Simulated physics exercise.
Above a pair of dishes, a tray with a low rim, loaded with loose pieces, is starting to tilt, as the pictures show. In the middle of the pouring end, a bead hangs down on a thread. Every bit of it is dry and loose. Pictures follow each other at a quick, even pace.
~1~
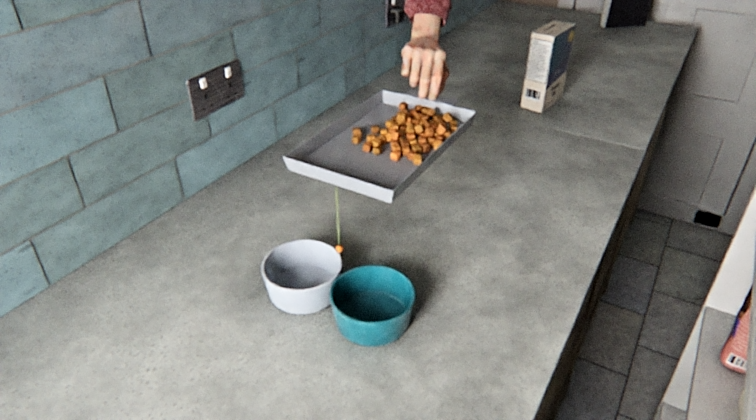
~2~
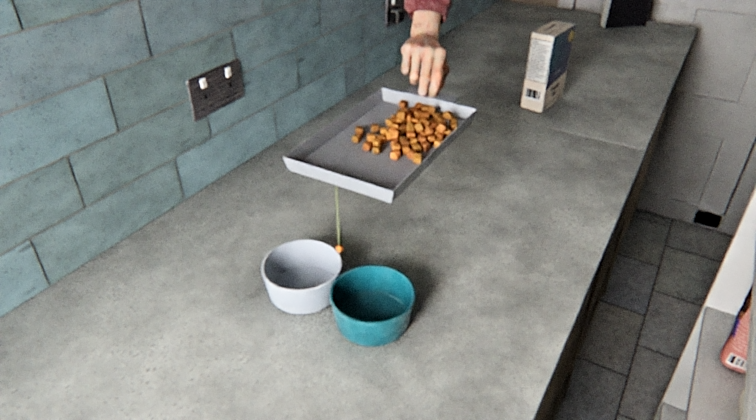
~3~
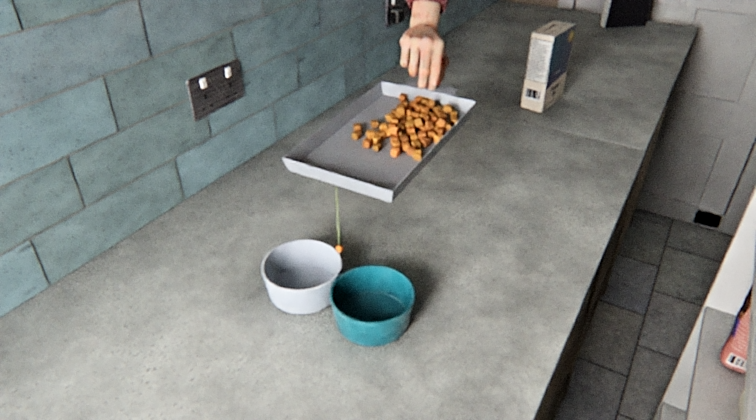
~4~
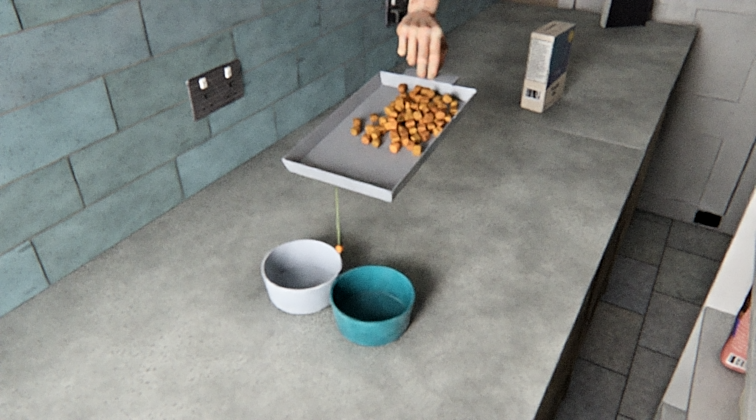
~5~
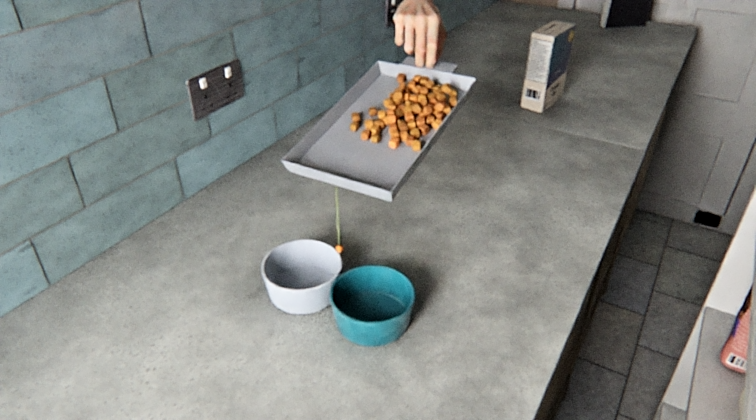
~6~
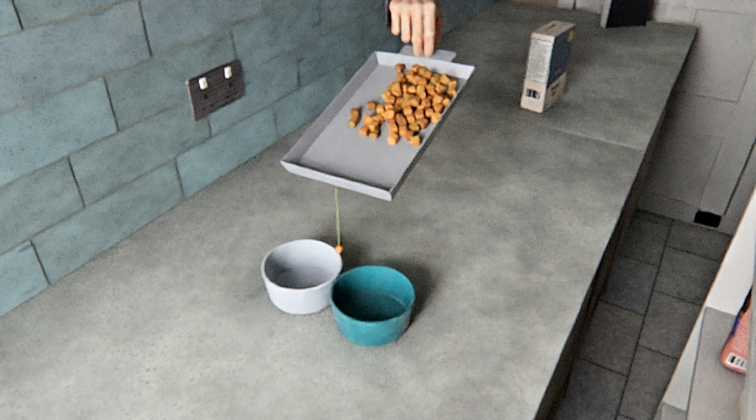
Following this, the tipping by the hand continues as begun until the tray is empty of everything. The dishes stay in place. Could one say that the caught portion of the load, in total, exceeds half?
The dishes save the greater portion.
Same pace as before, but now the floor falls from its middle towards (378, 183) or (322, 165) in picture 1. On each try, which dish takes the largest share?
Rightward dish for the first, Leftward dish for the second.
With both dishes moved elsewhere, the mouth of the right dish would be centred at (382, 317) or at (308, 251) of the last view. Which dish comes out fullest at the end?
So: The one further left first, and the one further right second.
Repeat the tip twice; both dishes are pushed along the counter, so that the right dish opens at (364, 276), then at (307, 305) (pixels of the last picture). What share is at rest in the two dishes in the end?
Trial 1 about 60 %, trial 2 about 40 %.
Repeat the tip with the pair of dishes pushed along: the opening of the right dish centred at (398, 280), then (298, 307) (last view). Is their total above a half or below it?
Place 1: Lower than half; place 2: Lower than half.
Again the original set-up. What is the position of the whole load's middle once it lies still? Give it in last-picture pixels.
Roughly at pixel (299, 294).
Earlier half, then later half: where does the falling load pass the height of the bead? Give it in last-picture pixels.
About (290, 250) to begin with, then about (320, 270).
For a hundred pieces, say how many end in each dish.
So the left dish gets 60 % of the load, while the right one gets 10 %.
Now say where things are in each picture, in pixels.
In the first frame, corners of the pouring end (288, 156) and (391, 188), level; middle of the load (416, 132), brown sugar cubes; left dish (279, 297); right dish (351, 329); bead on its thread (339, 249).
In the second frame, corners of the pouring end (288, 156) and (391, 188), level; middle of the load (416, 130).
In the third frame, corners of the pouring end (287, 157) and (391, 188), tipped barely, lowest at the left corner; middle of the load (416, 125).
In the fourth frame, corners of the pouring end (286, 158) and (390, 189), tipped a little, lowest at the left corner; middle of the load (416, 117).
In the fifth frame, corners of the pouring end (286, 159) and (389, 189), tipped a little, lowest at the left corner; middle of the load (415, 109).
In the sixth frame, corners of the pouring end (285, 160) and (388, 189), tipped clearly, lowest at the left corner; middle of the load (414, 102); left dish (279, 297); right dish (351, 329).
Just after the last frame, tray tipped steeply; almost all on the tray; just a few in the air.
A moment on, tray tipped past a quarter turn; roughly two thirds on the tray; just a few in the right dish; roughly a quarter in the left dish; about a tenth outside both; about a tenth in the air.
Further on, tray tipped past a quarter turn; about a tenth in the right dish; roughly half in the left dish; roughly a third outside both.
When it is over, tray tipped past a quarter turn; about a tenth in the right dish; roughly half in the left dish; roughly a third outside both.
